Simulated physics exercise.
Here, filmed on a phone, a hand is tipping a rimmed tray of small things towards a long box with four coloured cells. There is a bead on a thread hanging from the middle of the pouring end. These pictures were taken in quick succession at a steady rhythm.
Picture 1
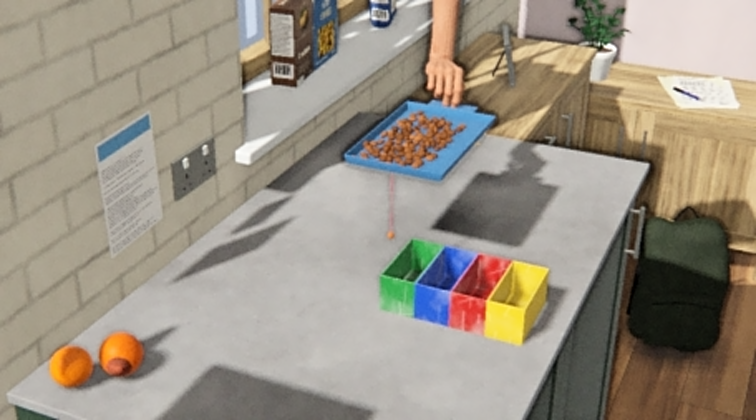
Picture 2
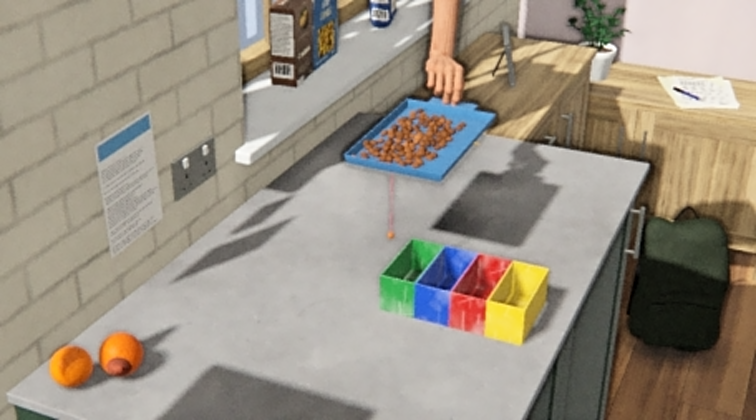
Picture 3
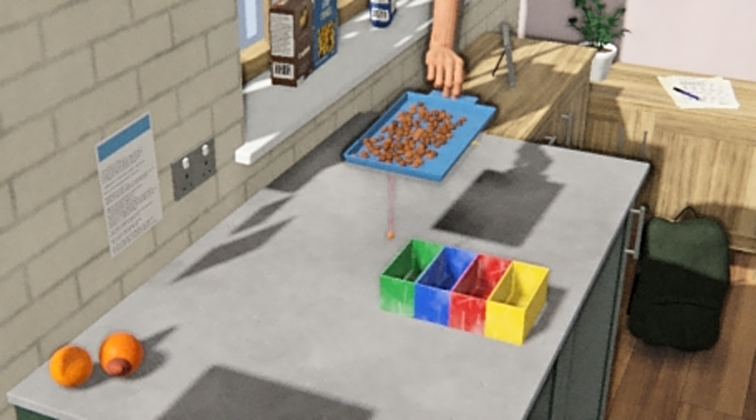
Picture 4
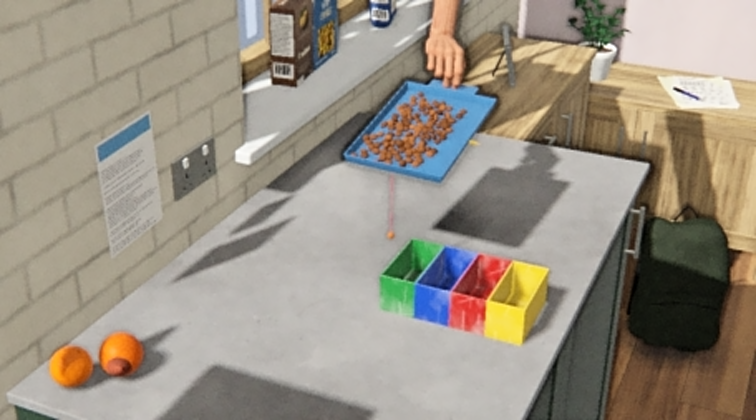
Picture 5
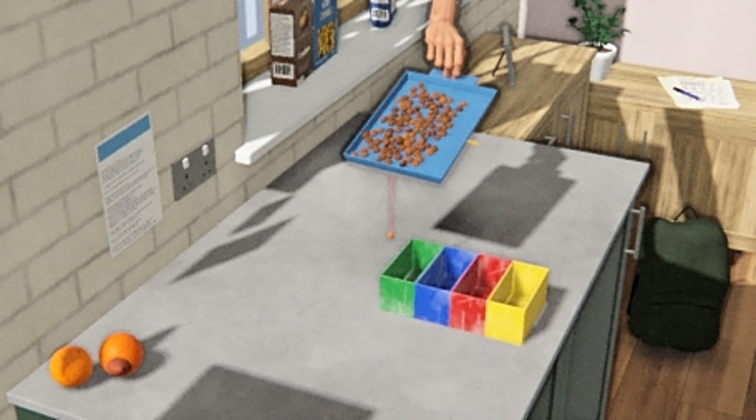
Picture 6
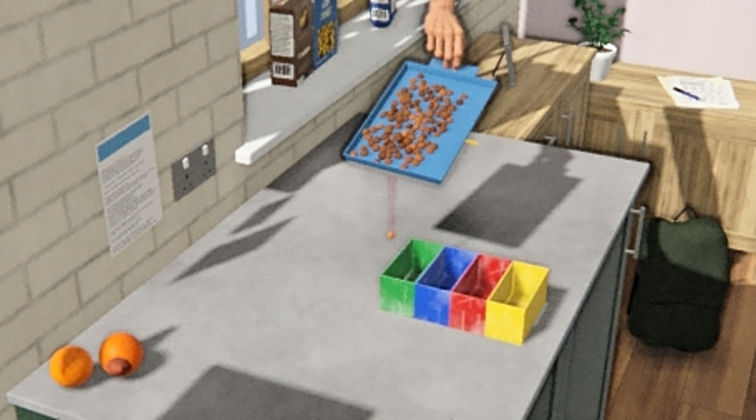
On a grey kitchen worktop, a hand holds a blue tray of small brown pieces above a box with green, blue, red and yellow cells, gradually raising the handle end so the tray tilts more steeply towards the box.
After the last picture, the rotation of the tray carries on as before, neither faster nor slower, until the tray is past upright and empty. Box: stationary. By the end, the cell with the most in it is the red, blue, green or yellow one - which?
The green one.
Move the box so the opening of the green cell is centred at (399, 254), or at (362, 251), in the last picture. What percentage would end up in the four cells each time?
80 %, 100 %.
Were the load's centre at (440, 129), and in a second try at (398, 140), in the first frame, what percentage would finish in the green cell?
First try 50 %, second try 50 %.
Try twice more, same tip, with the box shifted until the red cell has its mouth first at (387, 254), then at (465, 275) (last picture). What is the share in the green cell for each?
About 0 per cent, then about 40 per cent.
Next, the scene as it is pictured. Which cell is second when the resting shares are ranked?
Blue.
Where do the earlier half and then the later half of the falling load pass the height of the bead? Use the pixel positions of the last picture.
At (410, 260) for the first part, then at (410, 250) for the others.
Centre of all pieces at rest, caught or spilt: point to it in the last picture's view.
Close to (406, 294) in the last picture.
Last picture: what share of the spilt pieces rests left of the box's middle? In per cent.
Roughly 100 in a hundred.
Just after the last frame, tray tipped steeply; almost all on the tray; just a few falling or outside the box.
A moment on, tray tipped right over; roughly a quarter on the tray; roughly a quarter in the green cell; about a tenth in the blue cell; roughly a third falling or outside the box.
Further on, tray tipped past a quarter turn; roughly half in the green cell; roughly a quarter in the blue cell; roughly a third falling or outside the box.
When it is over, tray tipped past a quarter turn; roughly half in the green cell; roughly a quarter in the blue cell; not one in the yellow cell; not one in the red cell; roughly a third outside the box.
